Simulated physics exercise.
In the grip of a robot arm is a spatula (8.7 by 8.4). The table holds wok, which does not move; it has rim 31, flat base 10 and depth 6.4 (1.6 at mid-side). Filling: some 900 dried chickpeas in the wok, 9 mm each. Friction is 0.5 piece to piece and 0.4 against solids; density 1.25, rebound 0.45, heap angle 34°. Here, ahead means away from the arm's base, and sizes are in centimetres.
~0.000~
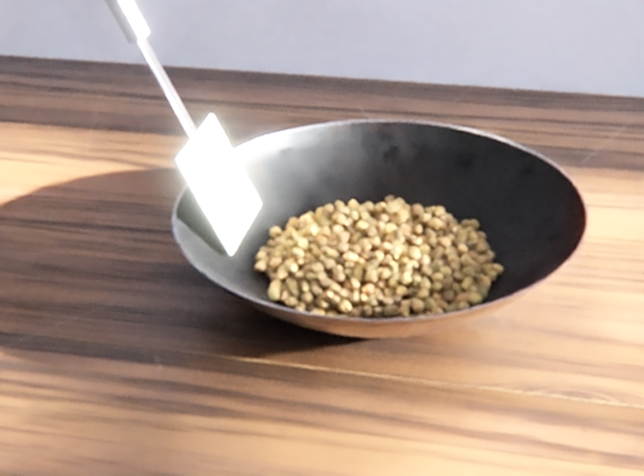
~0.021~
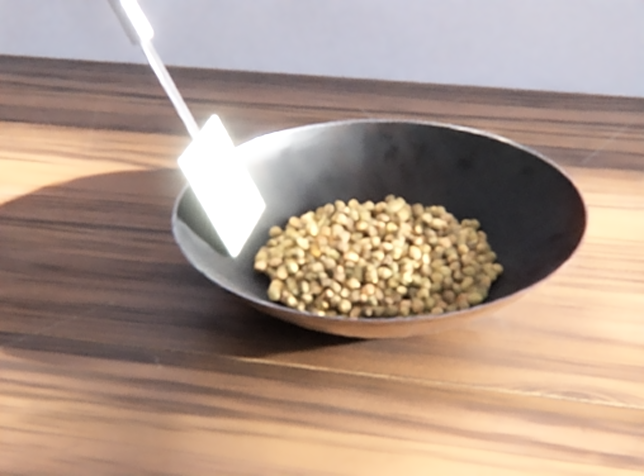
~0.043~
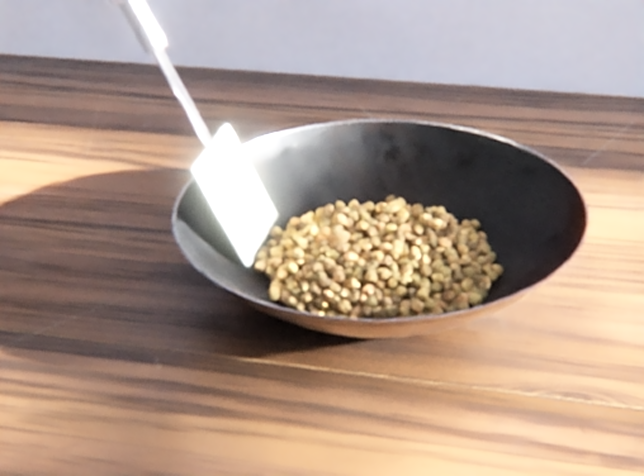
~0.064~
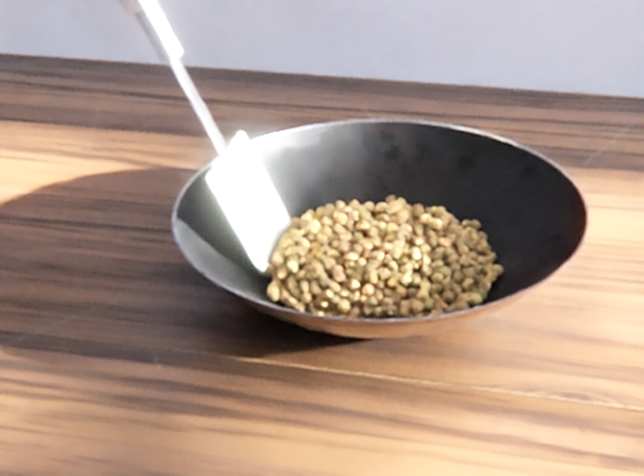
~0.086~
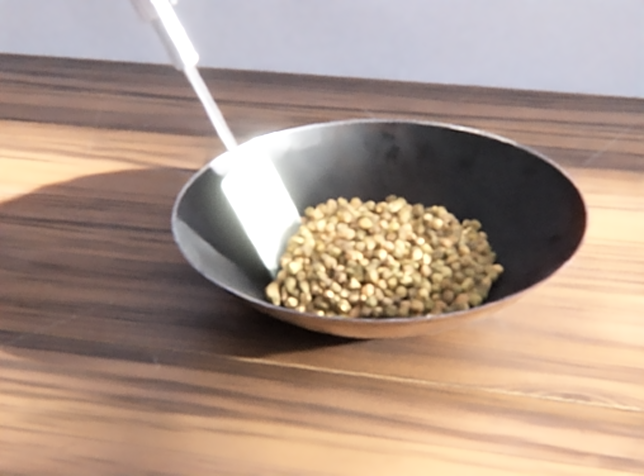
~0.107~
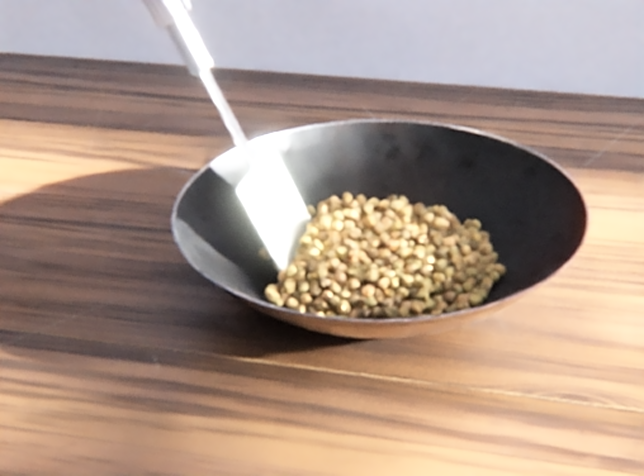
A shiny spatula slides down into the dark wok and nudges the chickpeas slightly right.
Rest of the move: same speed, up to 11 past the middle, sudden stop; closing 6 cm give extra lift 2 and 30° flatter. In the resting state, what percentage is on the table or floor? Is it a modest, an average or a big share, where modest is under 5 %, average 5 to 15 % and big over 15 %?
Average.
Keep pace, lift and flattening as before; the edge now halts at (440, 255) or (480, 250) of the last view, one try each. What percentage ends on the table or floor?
Some 0 and 0 per cent.
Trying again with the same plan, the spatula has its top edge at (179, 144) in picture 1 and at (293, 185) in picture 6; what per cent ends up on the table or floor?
30 per cent.
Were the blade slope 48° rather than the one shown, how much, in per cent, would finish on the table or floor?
My guess is close to 10 per cent.
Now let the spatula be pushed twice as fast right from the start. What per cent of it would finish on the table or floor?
About 35 %.
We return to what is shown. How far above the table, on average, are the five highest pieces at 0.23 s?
6 cm.
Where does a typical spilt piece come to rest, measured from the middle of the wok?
I'd say some 22 centimetres, give or take.
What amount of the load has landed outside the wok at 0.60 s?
Around 8 %.
After 0.23 s, sloping 65°, highest piece 8 above the table; 900 in the wok.
After 0.34 s, sloping 56°, highest piece 6 above the table; 898 in the wok, 2 on the blade or in flight.
After 0.60 s, sloping 35°, highest piece 7 above the table; 824 in the wok, 68 on the table or floor, 8 on the blade or in flight.
After 1.65 s, sloping 35°, highest piece 7 above the table; 823 in the wok, 77 on the table or floor.
In the end, 823 in the wok, 77 on the table or floor. That is 9 % on the table or floor.
